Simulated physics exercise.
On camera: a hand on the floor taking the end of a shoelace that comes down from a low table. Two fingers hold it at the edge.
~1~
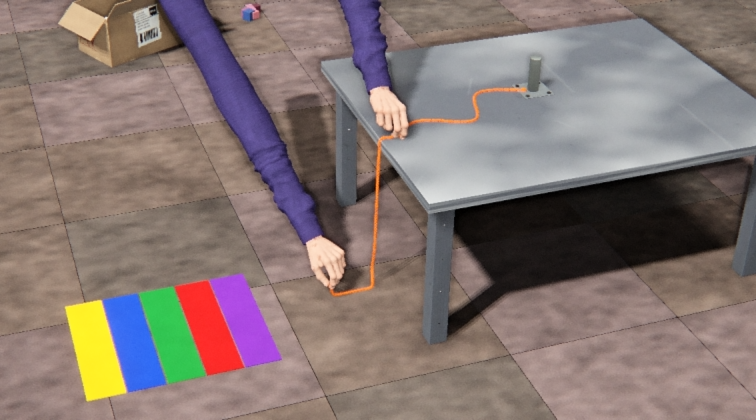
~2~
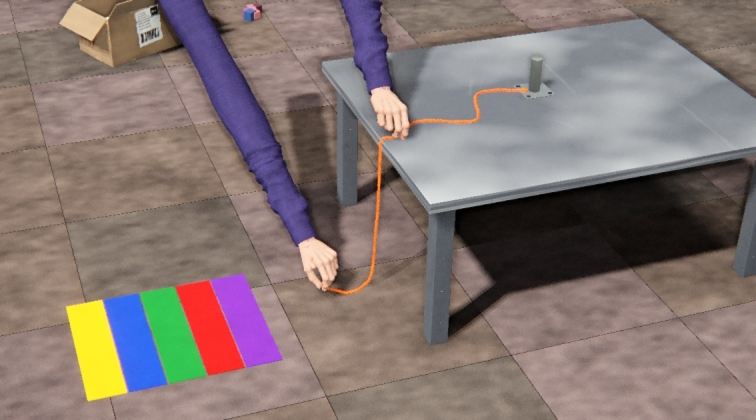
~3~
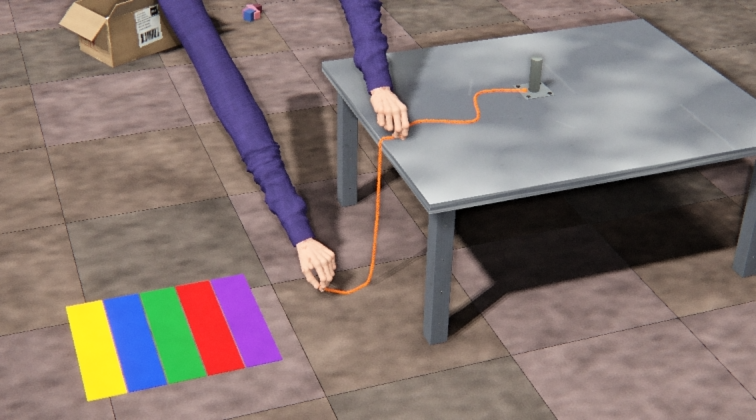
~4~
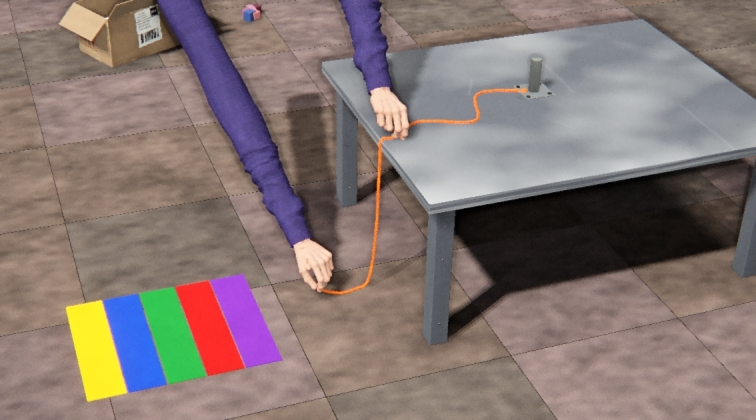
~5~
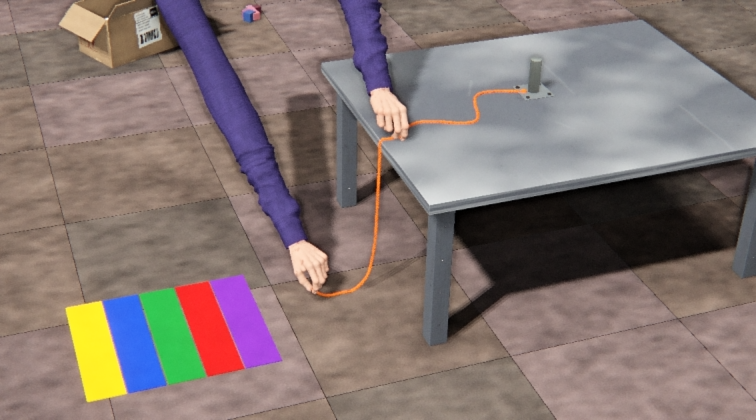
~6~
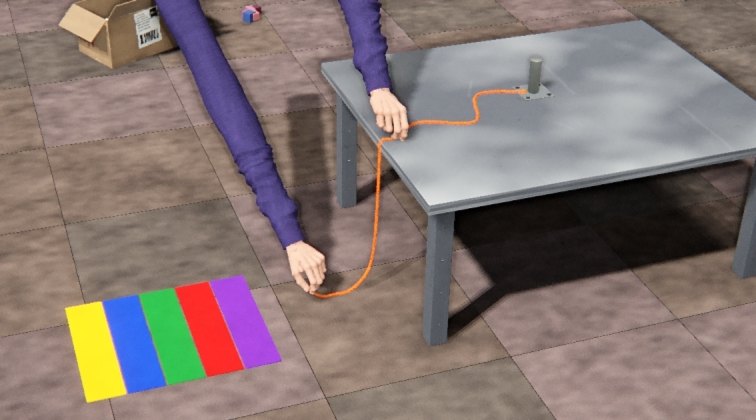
The clip opens on two purple-sleeved arms by a low grey table, one hand pressing an orange lace at the table's edge, the other holding its end near the floor. The lower hand moves slightly left toward the striped colour panel, drawing the hanging lace into a smoother curve, while the upper hand stays put.
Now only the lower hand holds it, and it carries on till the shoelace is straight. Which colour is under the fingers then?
The end stops over the green strip.
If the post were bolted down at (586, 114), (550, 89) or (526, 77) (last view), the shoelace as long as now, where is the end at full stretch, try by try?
Near (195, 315), (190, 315) and (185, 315).
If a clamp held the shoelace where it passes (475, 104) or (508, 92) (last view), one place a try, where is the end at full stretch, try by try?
Try by try, around (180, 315) and (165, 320).
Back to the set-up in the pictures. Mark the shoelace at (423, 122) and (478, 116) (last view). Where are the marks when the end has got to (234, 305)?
Near (392, 131) and (447, 116).
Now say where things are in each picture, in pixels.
In the first frame, end (330, 285); purple (257, 346); red (219, 354); green (181, 362); blue (142, 370); yellow (102, 379).
In the second frame, end (322, 287); shoelace through (496, 90) (479, 117) (416, 122) (380, 156) (377, 217) (370, 278).
In the third frame, end (320, 287).
In the fourth frame, end (317, 288); shoelace through (496, 91) (478, 117) (415, 123) (380, 157) (377, 217) (369, 279).
In the fifth frame, end (312, 290).
In the sixth frame, end (310, 290); shoelace through (495, 92) (478, 118) (415, 124) (380, 158) (376, 218) (361, 280).
Soon after, end near (234, 305); over purple.
Then, end near (190, 314); over red.
At full stretch, end near (163, 319); over green. It gets as far as the green strip.
